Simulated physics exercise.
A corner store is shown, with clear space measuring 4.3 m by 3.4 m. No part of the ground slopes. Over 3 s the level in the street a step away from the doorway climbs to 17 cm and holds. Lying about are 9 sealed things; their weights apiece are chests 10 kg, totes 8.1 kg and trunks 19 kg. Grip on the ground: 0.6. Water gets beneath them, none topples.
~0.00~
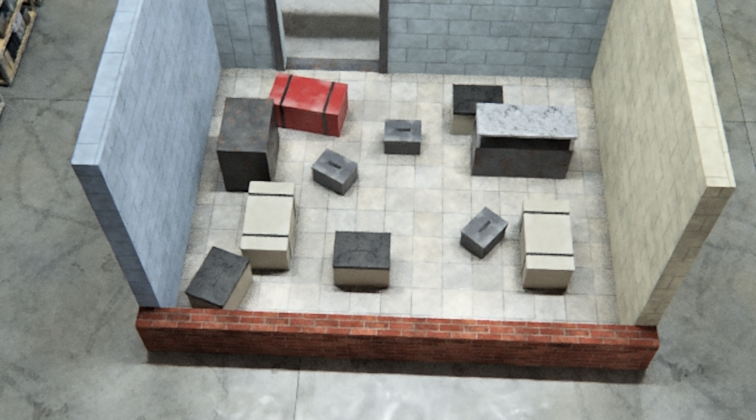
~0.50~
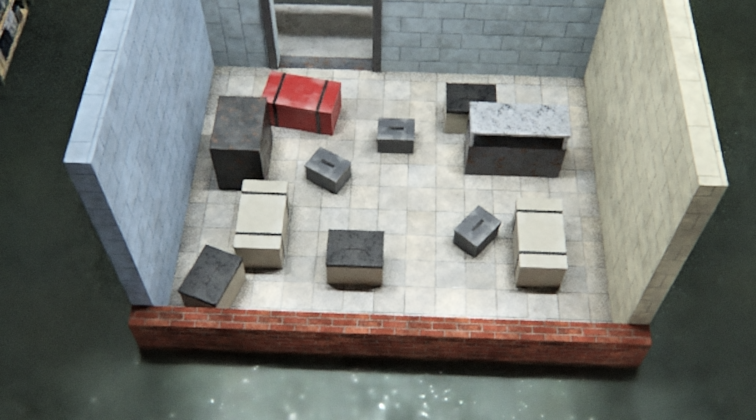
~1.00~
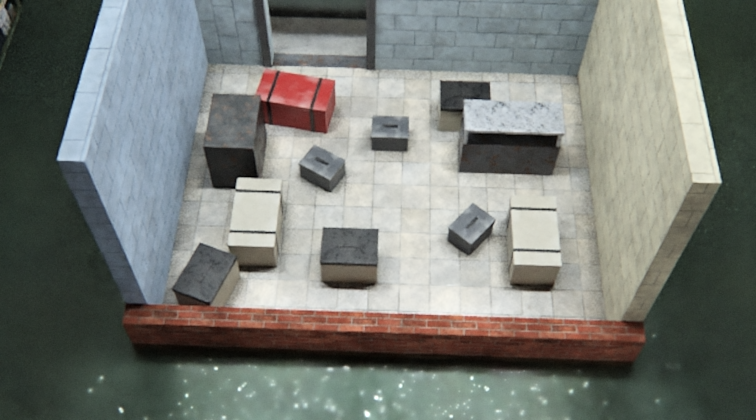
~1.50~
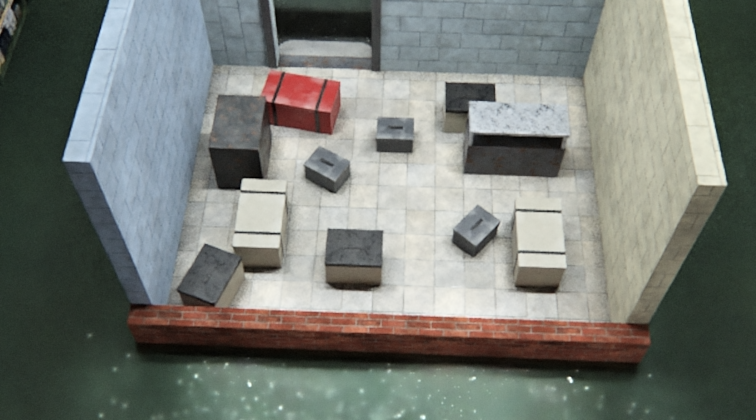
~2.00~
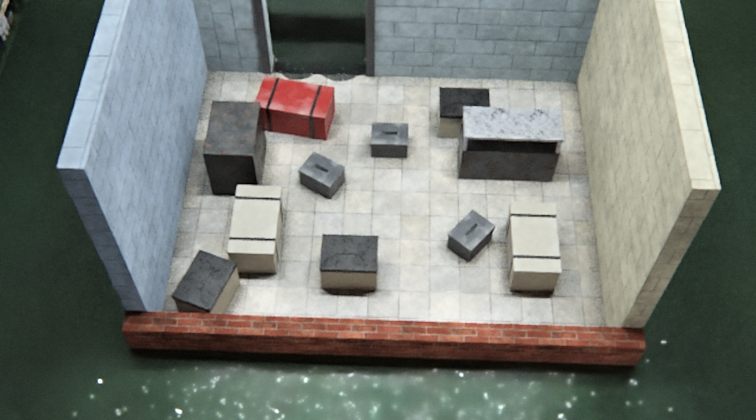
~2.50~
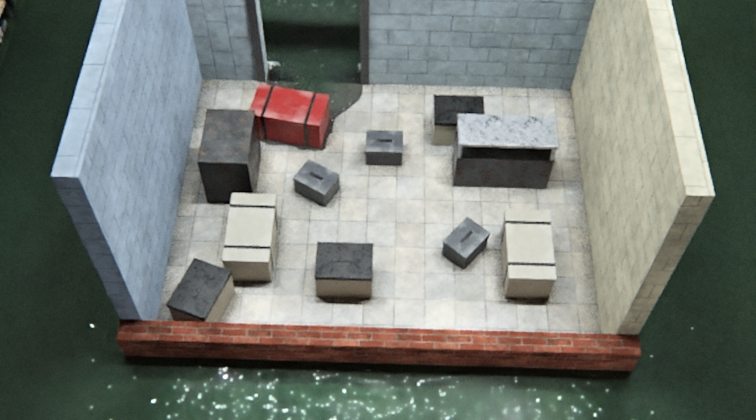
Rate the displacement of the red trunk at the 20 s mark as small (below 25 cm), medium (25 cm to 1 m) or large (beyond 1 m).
Large.
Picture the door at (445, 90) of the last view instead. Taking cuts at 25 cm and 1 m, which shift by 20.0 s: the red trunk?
The red trunk goes a bit.
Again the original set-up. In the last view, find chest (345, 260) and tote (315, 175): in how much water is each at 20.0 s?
About 11 and 14 cm.
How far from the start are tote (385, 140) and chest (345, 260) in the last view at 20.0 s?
The first is 40 cm from its start, the second 50 cm.
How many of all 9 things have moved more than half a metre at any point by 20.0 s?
My count gives 9.
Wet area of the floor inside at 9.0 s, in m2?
Somewhere around 13 m2, roughly.
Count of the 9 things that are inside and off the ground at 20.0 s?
Count: 9.
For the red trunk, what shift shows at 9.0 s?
200 cm, give or take.
After 4.0 s the red trunk is near (285, 127), 0.3 m from its start, aground; 0 afloat.
After 9.0 s the red trunk is near (379, 250), 2.1 m from its start, afloat; 5 afloat.
After 16.0 s the red trunk is near (531, 230), 3.0 m from its start, afloat; 9 afloat.
After 20.0 s the red trunk is near (404, 189), 1.7 m from its start, afloat; 9 afloat.
